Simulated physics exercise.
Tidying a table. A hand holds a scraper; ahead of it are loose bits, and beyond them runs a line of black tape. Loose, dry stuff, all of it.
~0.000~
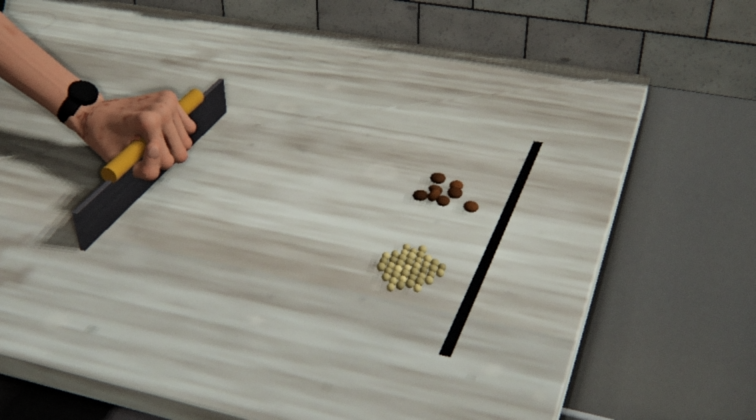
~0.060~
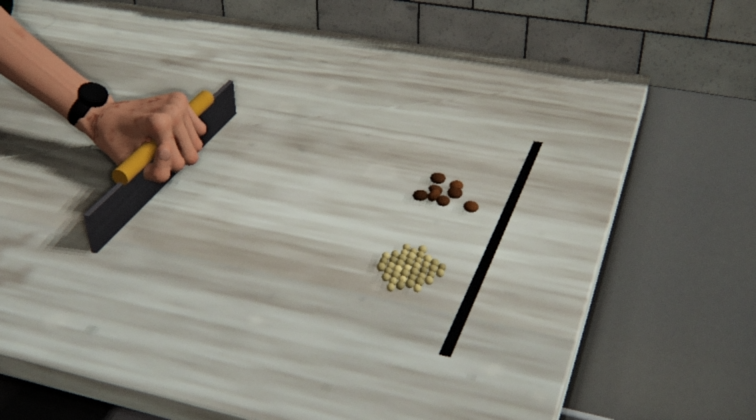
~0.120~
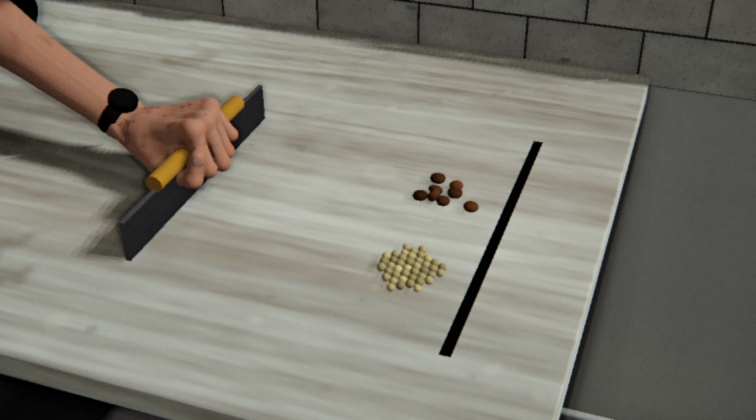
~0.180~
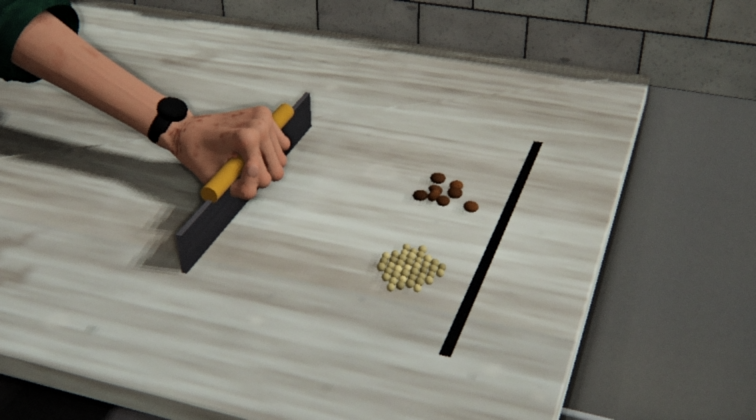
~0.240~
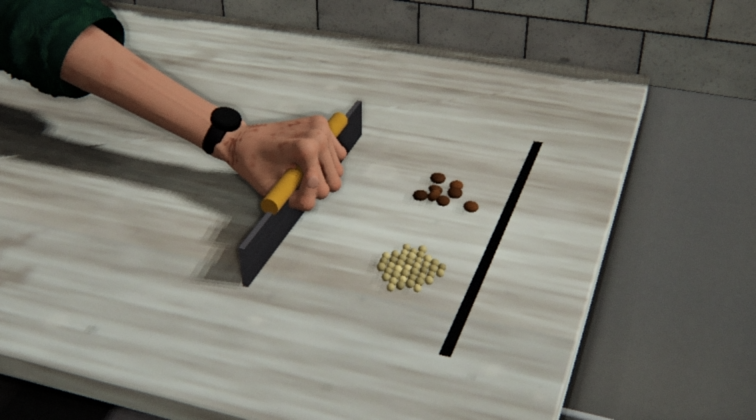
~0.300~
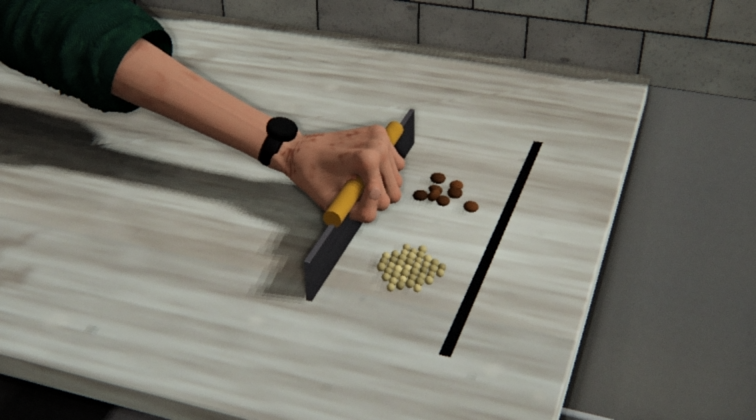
The clip shows a hand moving a dark scraper with a yellow handle rightward across a pale tabletop, from the left side up close to two small groups of brown and cream bits lying before a black tape line.
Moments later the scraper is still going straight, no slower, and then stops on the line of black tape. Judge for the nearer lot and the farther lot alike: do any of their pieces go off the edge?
Nearer lot: Some go off. Farther lot: Some go off.
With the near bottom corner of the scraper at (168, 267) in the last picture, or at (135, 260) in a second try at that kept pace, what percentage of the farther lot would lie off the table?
Around 0 % and around 0 %.
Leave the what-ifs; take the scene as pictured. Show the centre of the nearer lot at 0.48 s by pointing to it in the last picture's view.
At about (538, 299).
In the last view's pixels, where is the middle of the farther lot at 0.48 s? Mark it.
I'd mark it somewhere close to (566, 217).
Around 0.38 s, scraper still moving, near (451, 191); nearer lot all on the table, its front near (469, 298); farther lot all on the table, its front near (505, 214).
Around 0.48 s, scraper stopped at the black tape; nearer lot all on the table, its front near (572, 342); farther lot all on the table, its front near (589, 200).
Around 0.76 s, scraper stopped at the black tape; nearer lot all over the edge; farther lot all over the edge.
Finally (1.0 s), scraper stopped at the black tape; nearer lot all over the edge; farther lot all over the edge.
